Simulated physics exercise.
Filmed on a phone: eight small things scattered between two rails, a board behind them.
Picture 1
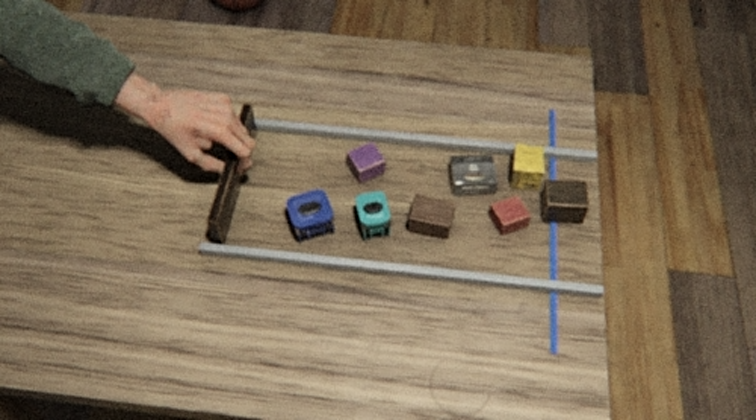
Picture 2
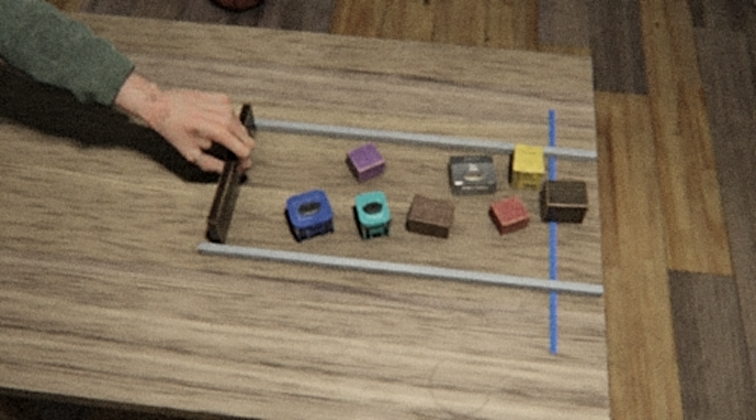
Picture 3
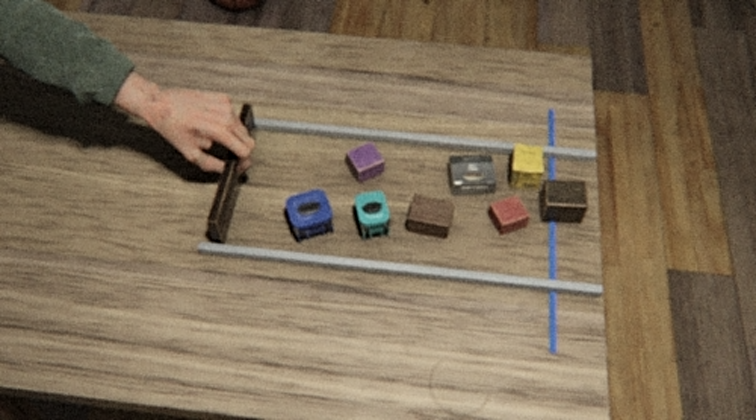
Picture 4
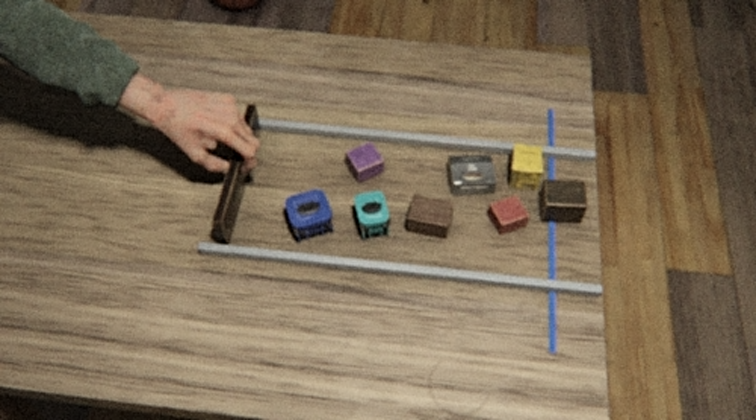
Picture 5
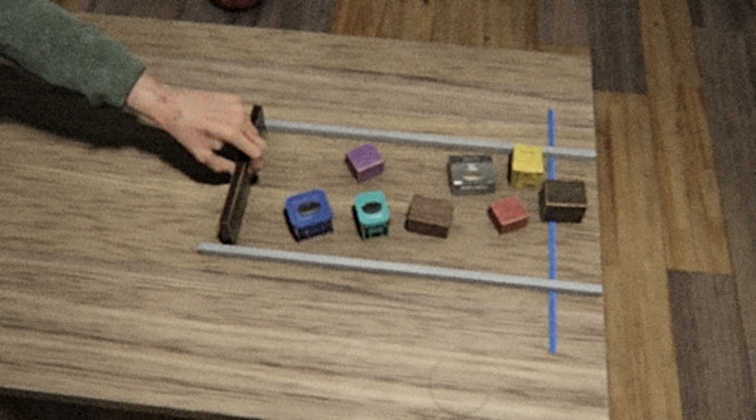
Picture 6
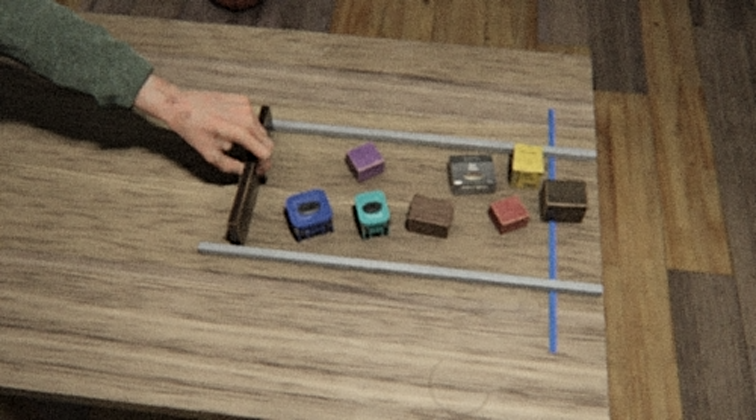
A hand slid a dark board a short way to the right between two rails on a wooden table, while the eight small blocks and boxes in front of it stayed where they were.
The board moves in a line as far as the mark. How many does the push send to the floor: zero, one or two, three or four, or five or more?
The number that fall off is five or more.
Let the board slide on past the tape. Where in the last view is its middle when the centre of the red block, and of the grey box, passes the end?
For the red block at (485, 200), for the grey box at (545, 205).
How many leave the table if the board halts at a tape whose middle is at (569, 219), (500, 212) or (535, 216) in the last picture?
It would be 6, 2 and 4.
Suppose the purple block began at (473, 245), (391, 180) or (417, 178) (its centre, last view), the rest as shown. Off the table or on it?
In turn it falls; stays on; holds on.
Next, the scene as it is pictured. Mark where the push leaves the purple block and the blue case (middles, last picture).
Near (568, 189) and (575, 251).
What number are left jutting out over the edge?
It comes to 0.
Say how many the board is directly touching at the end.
In contact: 2.
A little later, none off yet; black block at rest near (564, 201); yellow box at rest near (526, 167); red block at rest near (509, 215).
Next, none off yet; black block shifted about its own width near (604, 192); yellow box shifted a little near (545, 168); red block shifted well along near (572, 211).
When it is over, the number that fall off is five or more; down, turquoise case, brown block, grey box, red block, yellow box and black block.
